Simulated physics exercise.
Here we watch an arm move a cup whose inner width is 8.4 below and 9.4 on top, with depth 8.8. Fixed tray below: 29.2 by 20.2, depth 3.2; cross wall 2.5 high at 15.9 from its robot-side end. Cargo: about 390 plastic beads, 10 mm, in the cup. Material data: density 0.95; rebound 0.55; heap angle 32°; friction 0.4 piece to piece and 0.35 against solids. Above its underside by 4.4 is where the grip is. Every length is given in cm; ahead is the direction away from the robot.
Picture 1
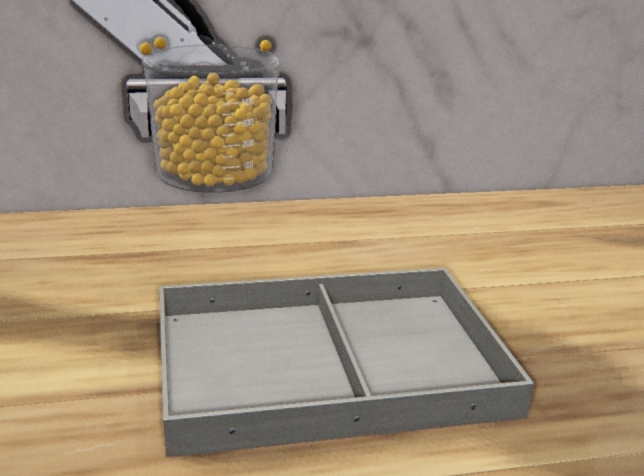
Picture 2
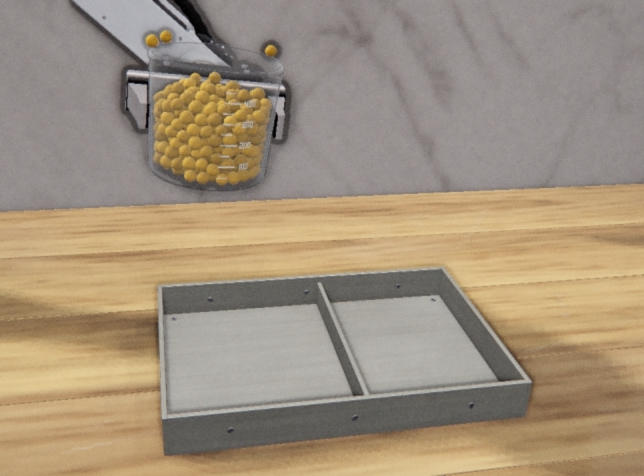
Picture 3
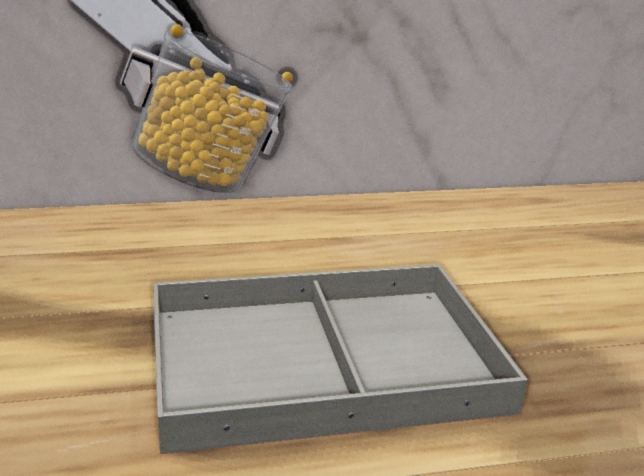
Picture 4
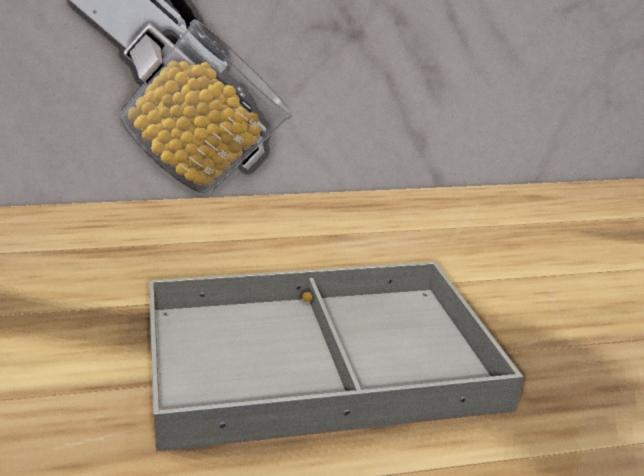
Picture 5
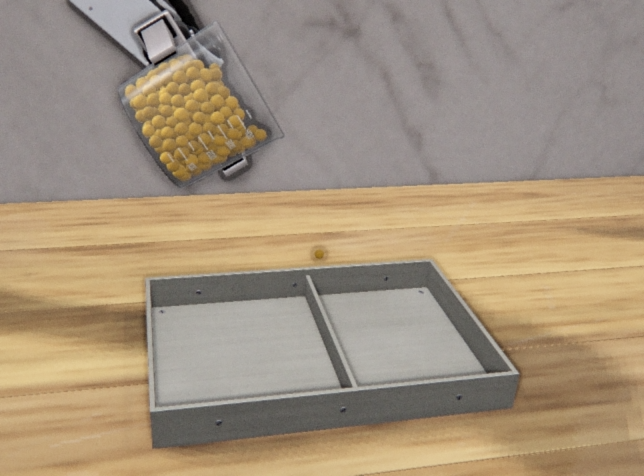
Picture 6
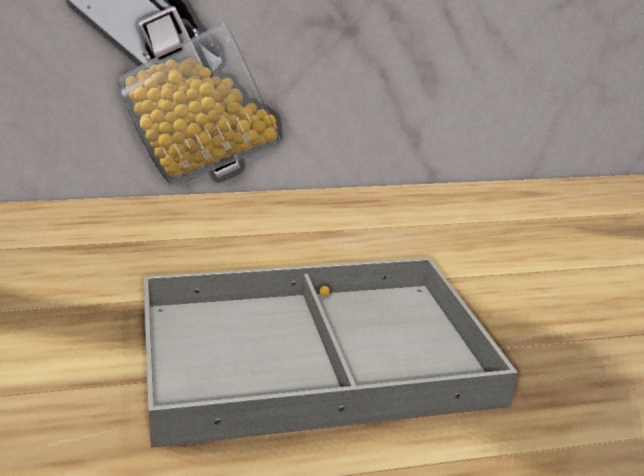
The clip shows a robotic arm holding a clear cup of yellow beads above a divided grey tray on a wooden surface, tilting it steadily to the right while a single bead drops, bounces and lands in the tray's right compartment.
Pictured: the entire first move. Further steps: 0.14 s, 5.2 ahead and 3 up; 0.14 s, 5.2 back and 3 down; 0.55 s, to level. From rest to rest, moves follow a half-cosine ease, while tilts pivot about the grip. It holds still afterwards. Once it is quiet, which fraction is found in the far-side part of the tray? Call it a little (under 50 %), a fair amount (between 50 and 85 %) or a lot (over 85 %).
A little.
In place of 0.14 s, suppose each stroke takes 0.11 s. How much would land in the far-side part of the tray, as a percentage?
Then roughly 65 percent.
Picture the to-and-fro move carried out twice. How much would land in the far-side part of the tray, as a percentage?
In that case it would be roughly 55 per cent.
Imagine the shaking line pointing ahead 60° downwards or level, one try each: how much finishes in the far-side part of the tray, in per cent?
First try about 5 %, second try about 25 %.
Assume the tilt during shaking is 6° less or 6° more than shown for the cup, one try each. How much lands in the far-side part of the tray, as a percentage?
I'd say close to 30 and 55 per cent, in that order.
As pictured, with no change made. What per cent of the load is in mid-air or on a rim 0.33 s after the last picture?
Roughly 55 percent.
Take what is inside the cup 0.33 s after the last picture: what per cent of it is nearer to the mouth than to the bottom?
Mouth half: Close to 50 per cent.
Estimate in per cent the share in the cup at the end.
About 40 %.
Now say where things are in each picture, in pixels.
The cup middle at (214, 119), level; upper third of the load around (213, 105), from x 145 to 265, top at y 45; 388 in the cup, in the first picture.
The cup middle at (212, 118), tilted 6° forward; upper third of the load around (208, 104), from x 150 to 270, top at y 35, in the second picture.
The cup middle at (208, 115), tilted 23° forward; upper third of the load around (198, 101), from x 145 to 285, top at y 30; 387 in the cup, 1 in flight or on a rim, in the third picture.
The cup middle at (203, 112), tilted 43° forward; upper third of the load around (191, 95), from x 135 to 305, top at y 65; 387 in the cup, 1 in the robot-side part, in the fourth picture.
The cup middle at (200, 110), tilted 60° forward; upper third of the load around (186, 89), from x 130 to 320, top at y 60; 387 in the cup, 1 in flight or on a rim, in the fifth picture.
The cup middle at (198, 108), tilted 66° forward; upper third of the load around (180, 92), from x 130 to 325, top at y 65; 387 in the cup, 1 in the far-side part, in the sixth picture.
Then, 0.33 s on, tilted 65° forward, highest piece 24 above the table; 170 in the cup, 5 in the far-side part, 213 in flight or on a rim.
Then, 0.66 s on, tilted 14° forward, highest piece 27 above the table; 164 in the cup, 163 in the far-side part, 51 in the robot-side part, 9 on the table or floor, 1 in flight or on a rim.
Then, 1.03 s on, level, highest piece 25 above the table; 164 in the cup, 163 in the far-side part, 51 in the robot-side part, 10 on the table or floor.
Then, 2.08 s on, level, highest piece 25 above the table; 164 in the cup, 163 in the far-side part, 51 in the robot-side part, 10 on the table or floor.
In the end, 164 in the cup, 163 in the far-side part, 51 in the robot-side part, 10 on the table or floor. That is 42 % in the far-side part of the tray.
